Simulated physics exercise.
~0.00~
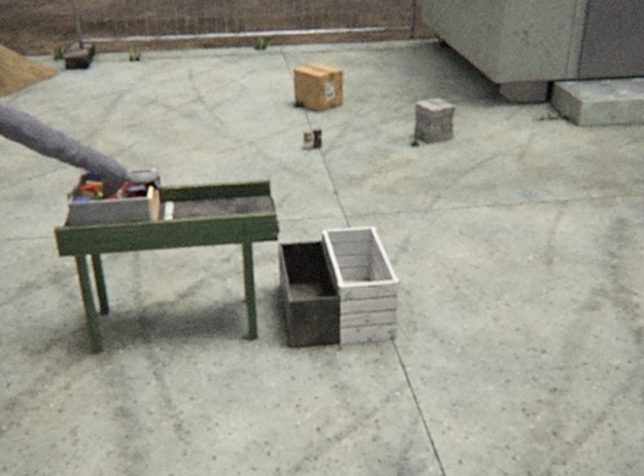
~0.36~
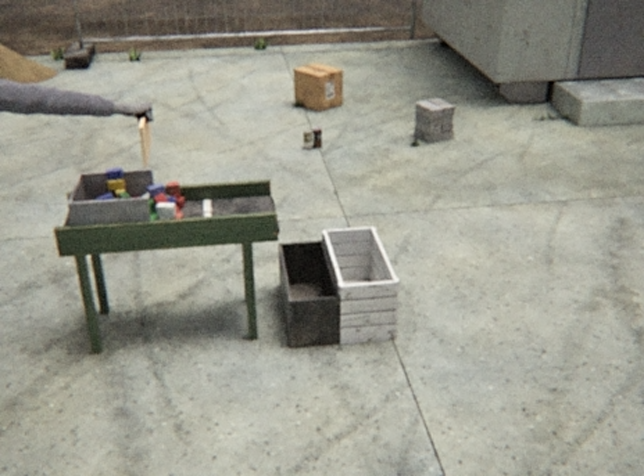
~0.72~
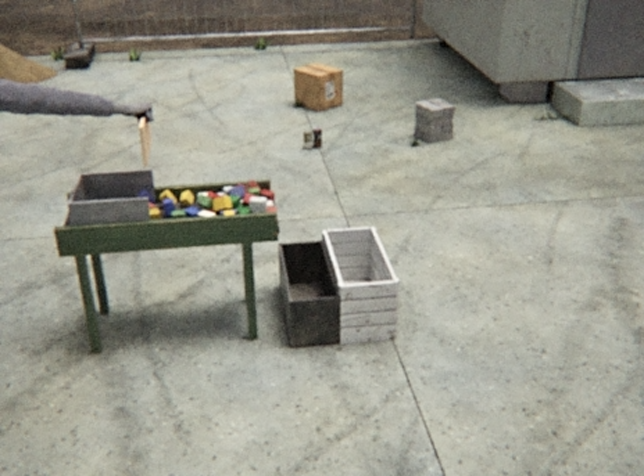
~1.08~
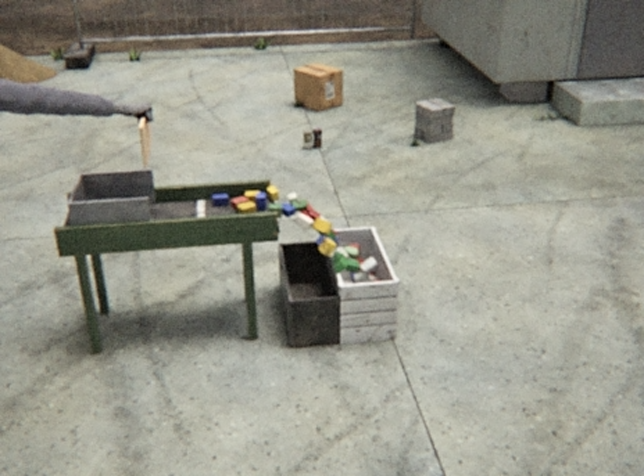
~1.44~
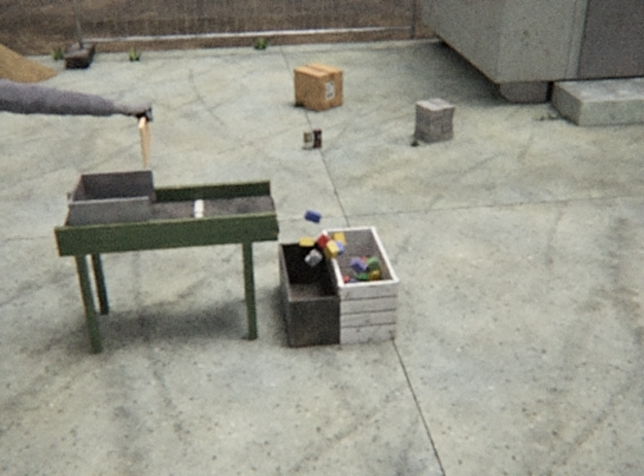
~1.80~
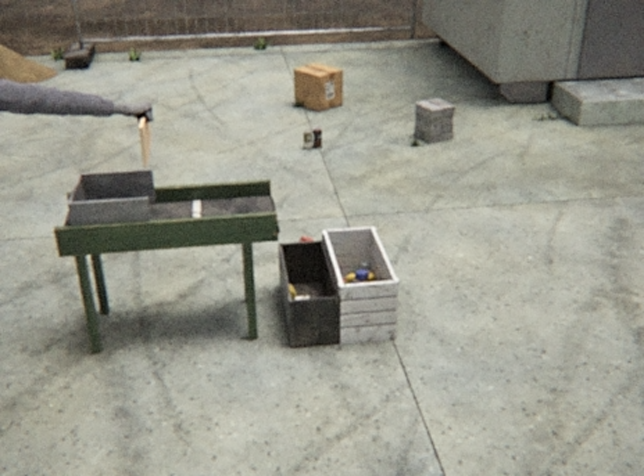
Colourful toy bricks riding right along a green-sided belt once a gate lifts, most flying into a white bin, few into the black.
